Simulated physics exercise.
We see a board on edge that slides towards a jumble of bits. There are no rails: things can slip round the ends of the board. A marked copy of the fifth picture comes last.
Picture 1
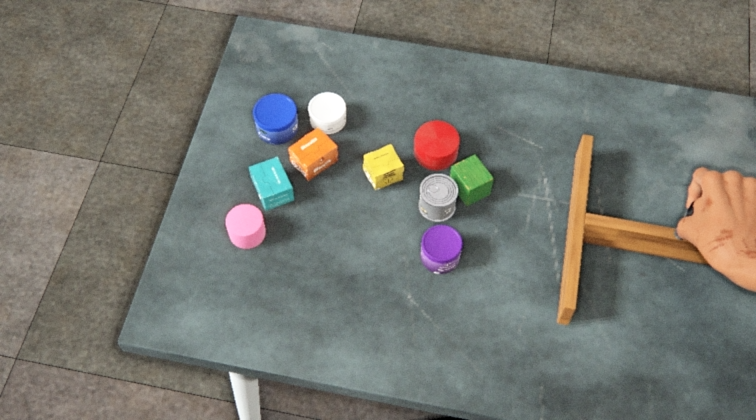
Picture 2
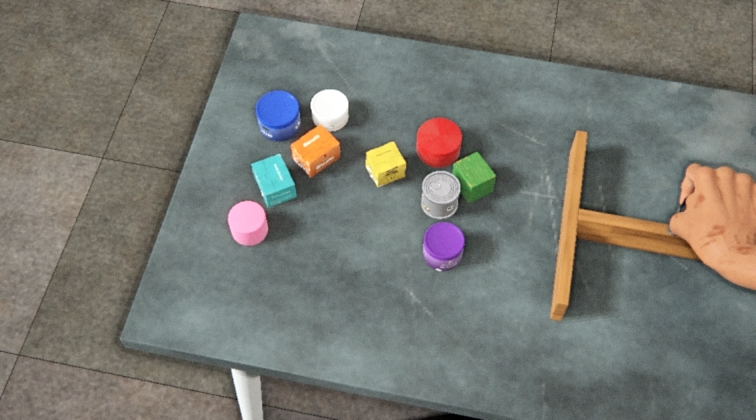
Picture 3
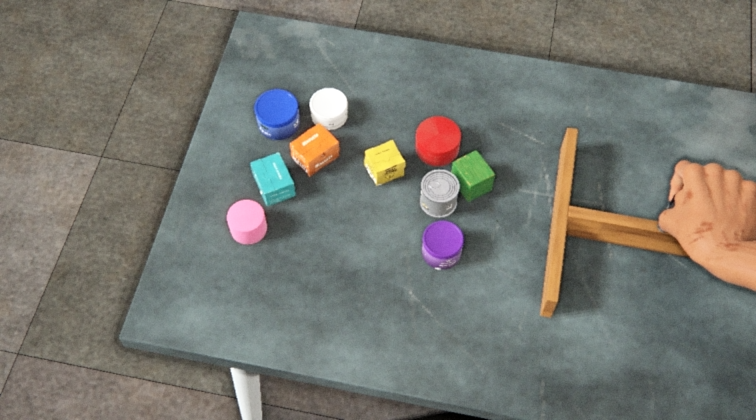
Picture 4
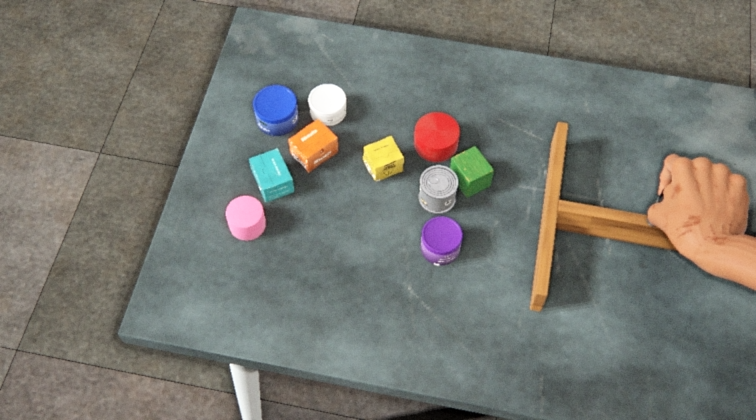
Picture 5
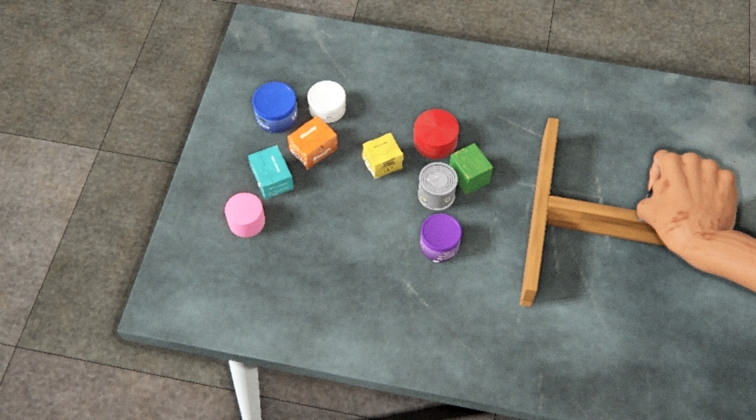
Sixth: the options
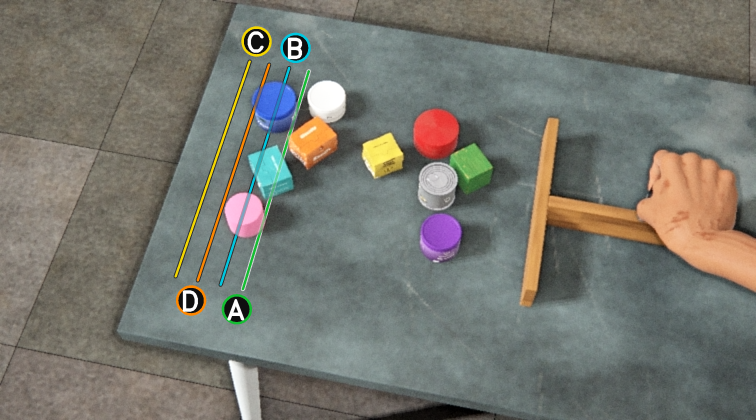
A hand at the right grips a wooden T-shaped pusher on a dark grey tabletop, seen from above at an angle over a tiled floor. Blue, white and pink tubs, turquoise and orange boxes sit at left, with a yellow box, red and purple tubs, grey tin and green box nearer the middle. The hand slides the board slowly left, touching nothing, while the view shifts very slightly.
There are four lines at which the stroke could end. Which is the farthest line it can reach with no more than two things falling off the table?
As far as mark D.
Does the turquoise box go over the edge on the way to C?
Yes.
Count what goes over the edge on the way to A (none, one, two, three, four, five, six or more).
The count is none.
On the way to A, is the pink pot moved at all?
By then, yes.
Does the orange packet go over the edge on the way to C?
Yes.
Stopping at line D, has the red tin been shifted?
By then, yes.
On the marked copy, A at (278, 173); B at (257, 169); C at (215, 162); D at (236, 165).
Taking D. A third of the way, board (431, 180); red tin (416, 123); purple tub (396, 230).
Two thirds of the way, board (322, 160); blue tub (245, 95); orange packet (252, 131).
When it is over, board (236, 145); orange packet over the edge; blue tub over the edge; two fallen.
As for the rest, A is within the limit but short; B is within the limit but short; C drops four.
